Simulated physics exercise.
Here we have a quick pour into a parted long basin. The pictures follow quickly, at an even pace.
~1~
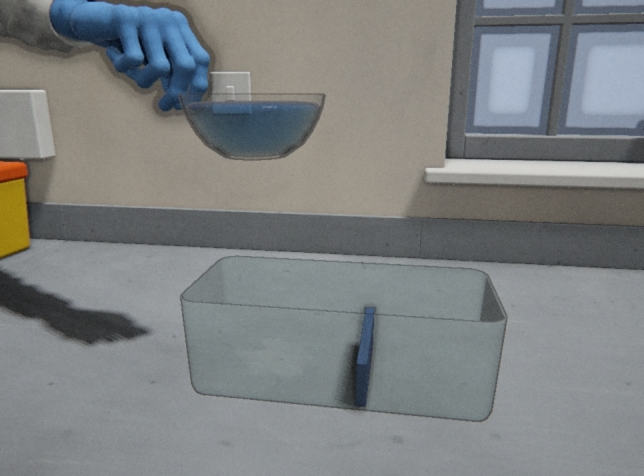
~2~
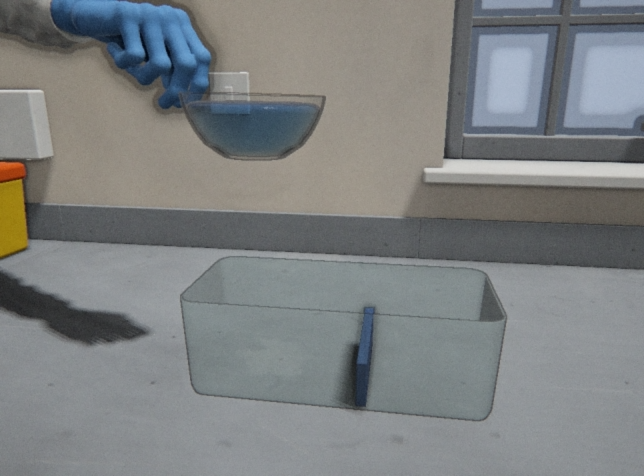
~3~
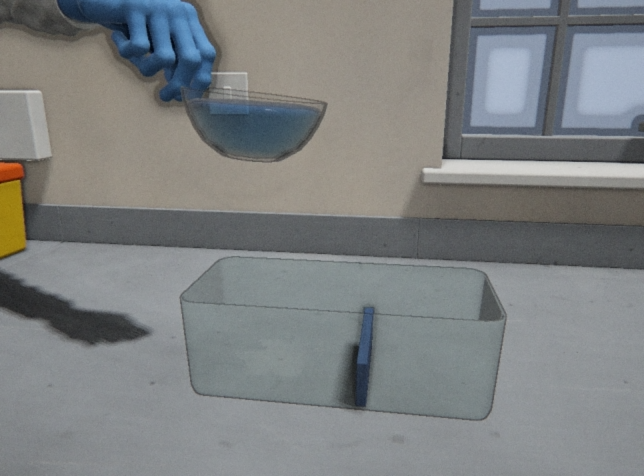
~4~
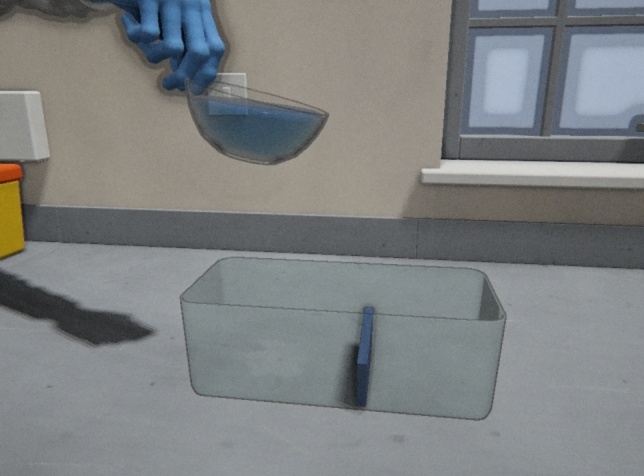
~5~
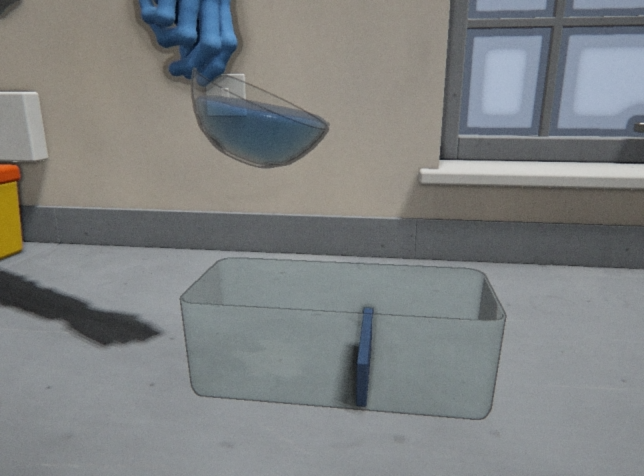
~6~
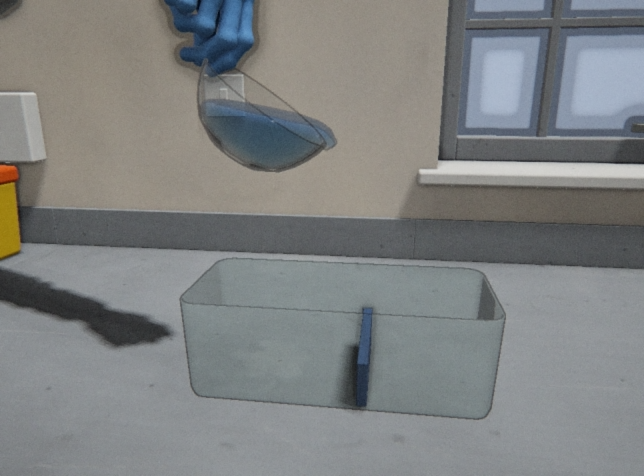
Against a beige wall beside a window, a blue-gloved hand tilted a clear bowl of blue liquid rightward above a long, divided see-through basin, gradually at first, then more steeply, until a little slipped over the rim.
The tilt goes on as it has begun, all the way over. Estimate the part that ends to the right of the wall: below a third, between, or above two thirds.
In the end from a third to two thirds is right of the wall.
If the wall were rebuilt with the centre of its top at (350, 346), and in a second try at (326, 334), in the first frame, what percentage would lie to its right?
The first gives 65 %, the second 80 %.
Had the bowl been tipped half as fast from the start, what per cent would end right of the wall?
Some 70 per cent.
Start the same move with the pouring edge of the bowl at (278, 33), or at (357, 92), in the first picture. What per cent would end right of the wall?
Roughly 10 per cent, and 70 per cent.
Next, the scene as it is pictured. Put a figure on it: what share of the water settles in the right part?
About 45 per cent.
A moment on, the bowl is tipped right over and 4 per cent is still to pour, 8 is left of the wall and 33 right of it.
Next, the bowl is tipped right over and 0 per cent is still to pour, 44 is left of the wall and 48 right of it.
Then the bowl is tipped right over and 0 per cent is still to pour, 47 is left of the wall and 45 right of it.
Later the bowl is tipped right over and 0 per cent is still to pour, 50 is left of the wall and 45 right of it.
Finally, 51 per cent lies left of the wall, 45 right of it and 4 outside.
